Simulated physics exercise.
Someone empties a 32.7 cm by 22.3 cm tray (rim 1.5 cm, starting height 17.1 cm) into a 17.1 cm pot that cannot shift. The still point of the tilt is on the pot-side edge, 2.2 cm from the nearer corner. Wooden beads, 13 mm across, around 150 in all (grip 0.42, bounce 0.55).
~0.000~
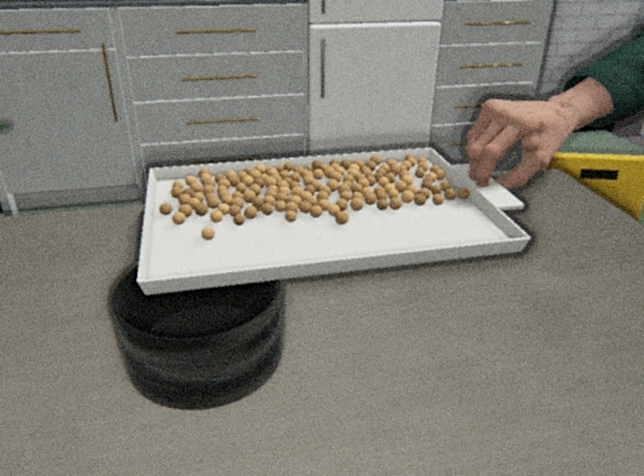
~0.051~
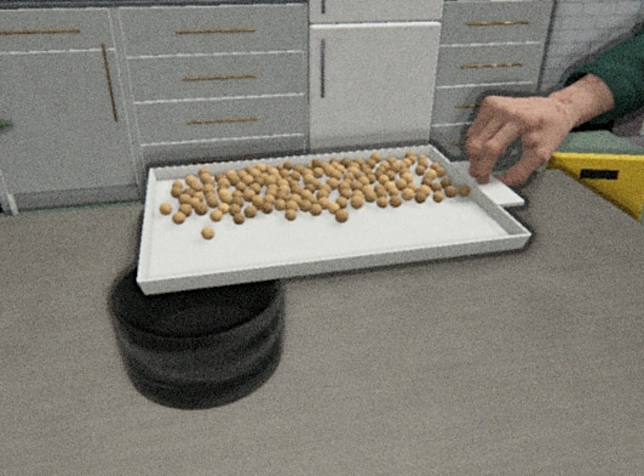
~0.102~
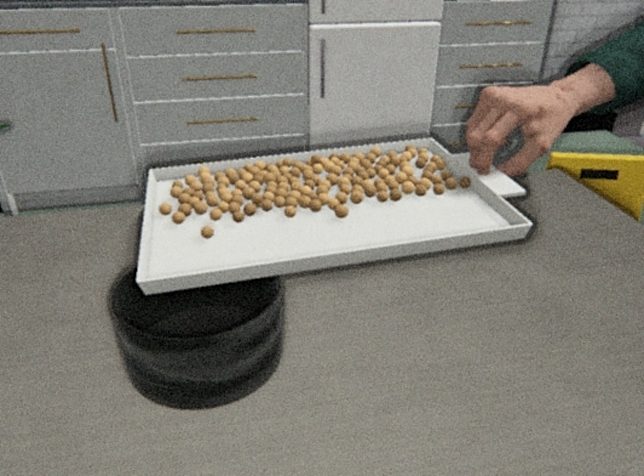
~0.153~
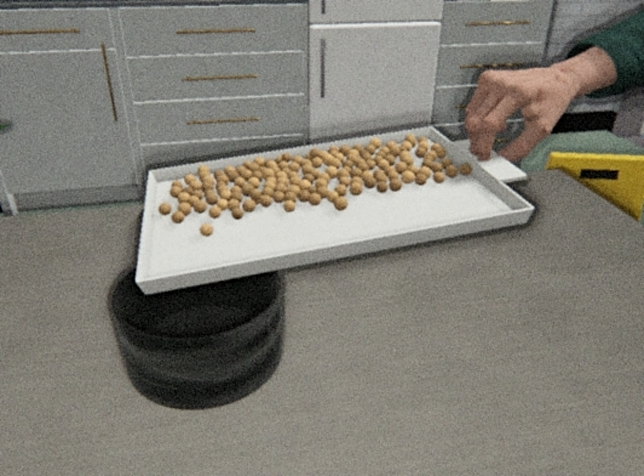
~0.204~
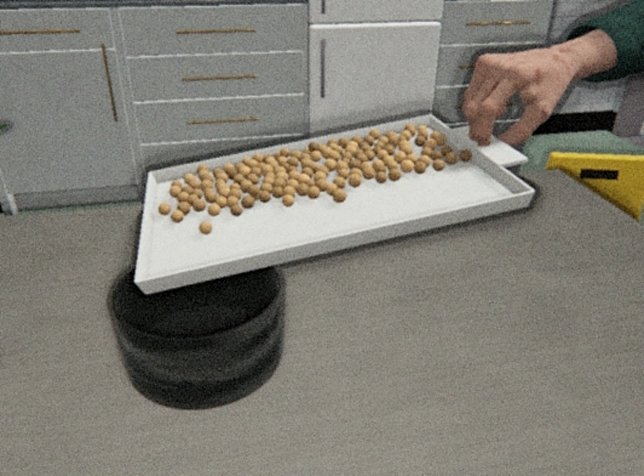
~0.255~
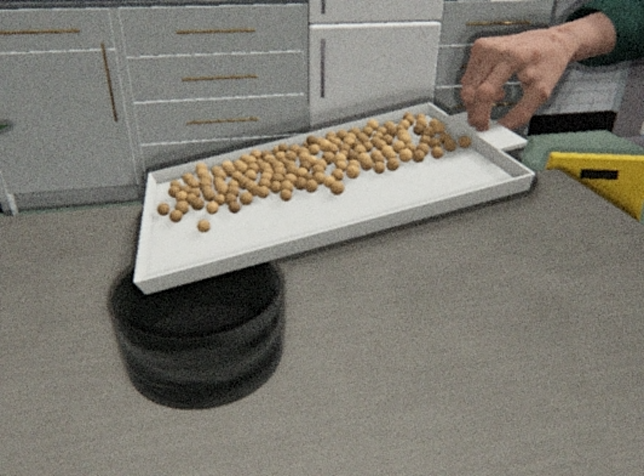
A white tray of small wooden beads sat almost level above a black pot, then a hand gripping its right end raised that side slightly, while the beads stayed bunched along the back.
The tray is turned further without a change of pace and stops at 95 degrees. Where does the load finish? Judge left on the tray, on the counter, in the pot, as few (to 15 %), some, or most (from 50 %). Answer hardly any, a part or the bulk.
Tray: Hardly any, counter: The bulk, pot: A part.
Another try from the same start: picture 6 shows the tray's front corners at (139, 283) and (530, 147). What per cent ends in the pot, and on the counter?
Pot 0, counter 100.
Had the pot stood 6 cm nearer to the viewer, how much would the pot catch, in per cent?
Then about 25 per cent.
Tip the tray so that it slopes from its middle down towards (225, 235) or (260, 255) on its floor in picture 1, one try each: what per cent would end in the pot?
About 0 and 0 per cent.
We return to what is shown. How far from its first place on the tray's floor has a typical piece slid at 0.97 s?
About 9 cm.
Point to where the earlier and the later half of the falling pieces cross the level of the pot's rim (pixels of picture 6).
At about (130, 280), then at (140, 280).
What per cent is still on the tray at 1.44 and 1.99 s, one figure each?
About 95, 0.
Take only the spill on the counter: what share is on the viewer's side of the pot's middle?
Roughly 40 per cent.
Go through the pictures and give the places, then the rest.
Tray tilt 0 degrees, front corners at (144, 278) and (524, 236); middle of the pieces at (316, 186); pot at (198, 287), in the first picture.
Tray tilt 1 degrees, front corners at (143, 278) and (524, 233); middle of the pieces at (316, 185), in the second picture.
Tray tilt 2 degrees, front corners at (143, 278) and (526, 223); middle of the pieces at (316, 181), in the third picture.
Tray tilt 5 degrees, front corners at (142, 278) and (527, 207), lowest corner left back; middle of the pieces at (315, 175), in the fourth picture.
Tray tilt 8 degrees, front corners at (141, 278) and (528, 190), lowest corner left back; middle of the pieces at (314, 168), in the fifth picture.
Tray tilt 11 degrees, front corners at (140, 278) and (528, 173), lowest corner left back; middle of the pieces at (312, 162); pot at (198, 287). Its pace works out near 55 degrees a second, in the sixth picture.
Then, at 0.97 s, tilt 50 degrees; the tray holds 100 %, the pot 0 %.
After 1.44 s, tilt 76 degrees; the tray holds 95 %, the pot 5 %.
After 1.99 s, tilt 95 degrees; the tray holds 0 %, the pot 35 %.
In the end, at 2.9 s, tray 0 %, counter 65 %, pot 35 %.
